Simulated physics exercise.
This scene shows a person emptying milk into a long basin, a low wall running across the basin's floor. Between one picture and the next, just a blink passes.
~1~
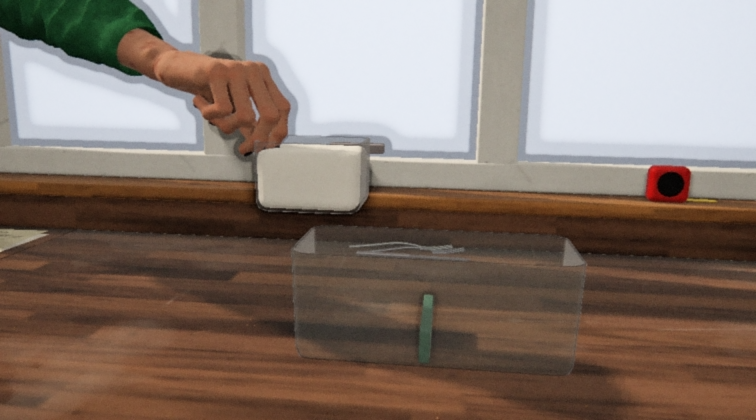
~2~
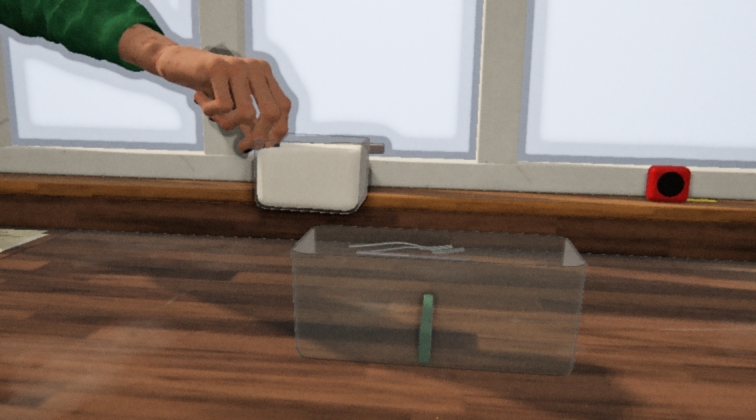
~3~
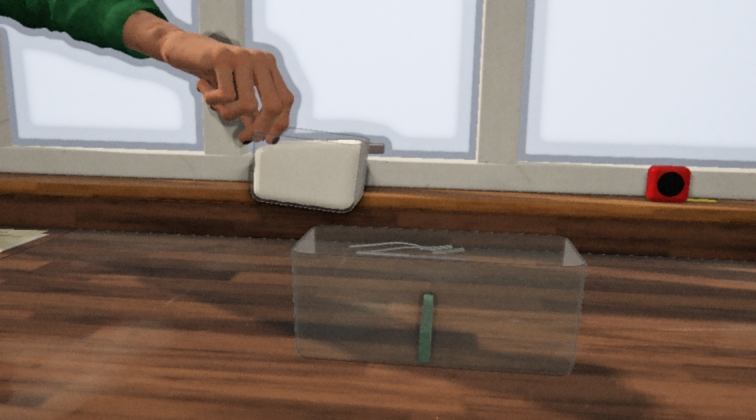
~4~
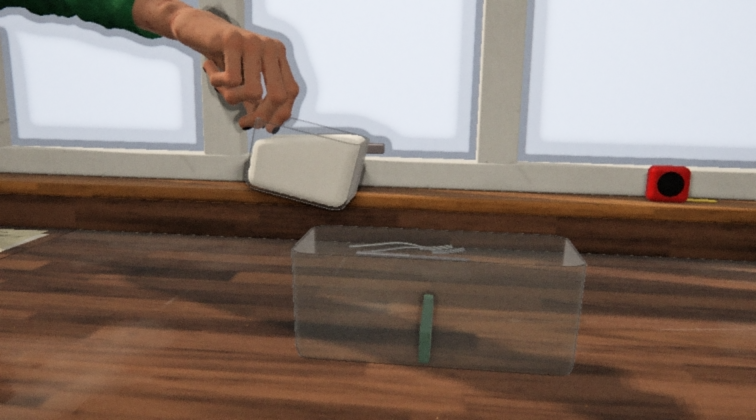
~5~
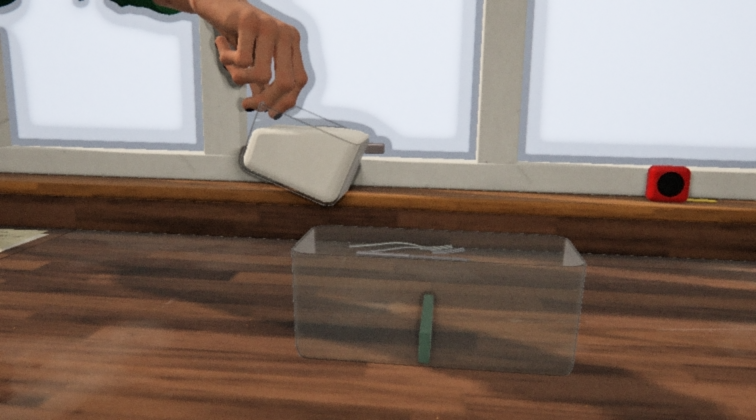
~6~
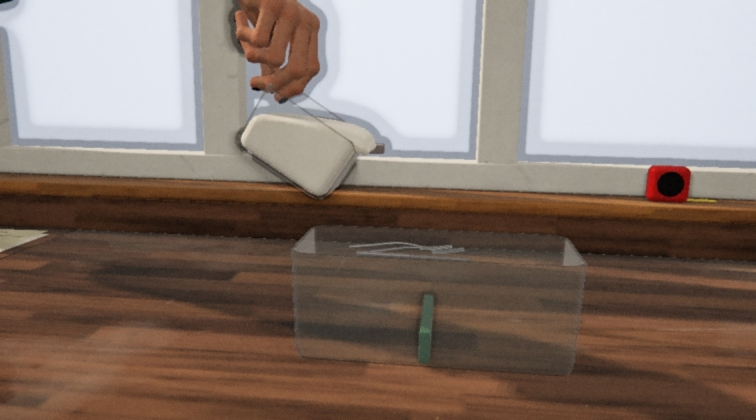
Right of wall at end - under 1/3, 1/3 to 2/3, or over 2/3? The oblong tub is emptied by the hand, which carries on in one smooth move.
Over 2/3.
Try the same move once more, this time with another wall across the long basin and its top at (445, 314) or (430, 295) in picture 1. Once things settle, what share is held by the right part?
Try one about 60 %, try two about 85 %.
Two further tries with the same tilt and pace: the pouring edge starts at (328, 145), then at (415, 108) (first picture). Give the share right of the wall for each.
Estimate: 50 per cent, then 80 per cent.
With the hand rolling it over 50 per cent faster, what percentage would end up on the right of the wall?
I'd estimate about 65 percent ends up there.
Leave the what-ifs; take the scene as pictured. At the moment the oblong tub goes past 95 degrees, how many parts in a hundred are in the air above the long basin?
Something like 50 per cent of it.
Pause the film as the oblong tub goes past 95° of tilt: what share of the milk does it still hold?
Near 35 in a hundred still remains.
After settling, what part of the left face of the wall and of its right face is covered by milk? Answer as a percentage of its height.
About 20 on the left and about 70 on the right.
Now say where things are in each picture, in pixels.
In the first frame, tilt 0°; pouring edge (365, 143); surface from (269, 149) to (364, 152); the long basin's rim runs from (303, 240) to (576, 252); the wall's top is at (427, 314).
In the second frame, tilt 1°; pouring edge (365, 143); surface from (268, 148) to (363, 150).
In the third frame, tilt 6°; pouring edge (364, 143); surface from (267, 146) to (363, 146).
In the fourth frame, tilt 13°; pouring edge (364, 144); surface from (265, 139) to (364, 141).
In the fifth frame, tilt 22°; pouring edge (364, 144); surface from (264, 129) to (360, 135); 1 per cent is over the edge.
In the sixth frame, tilt 33°; pouring edge (363, 144); surface from (258, 122) to (361, 134); 4 per cent is over the edge.
A moment on, the oblong tub is tipped on its side and 33 per cent is still to pour, 5 is left of the wall and 14 right of it.
Next, the oblong tub is tipped right over and 3 per cent is still to pour, 8 is left of the wall and 78 right of it.
Then the oblong tub is tipped right over and 0 per cent is still to pour, 23 is left of the wall and 75 right of it.
Later the oblong tub is tipped right over and 0 per cent is still to pour, 23 is left of the wall and 76 right of it.
Finally, 23 per cent lies left of the wall, 75 right of it and 1 outside.
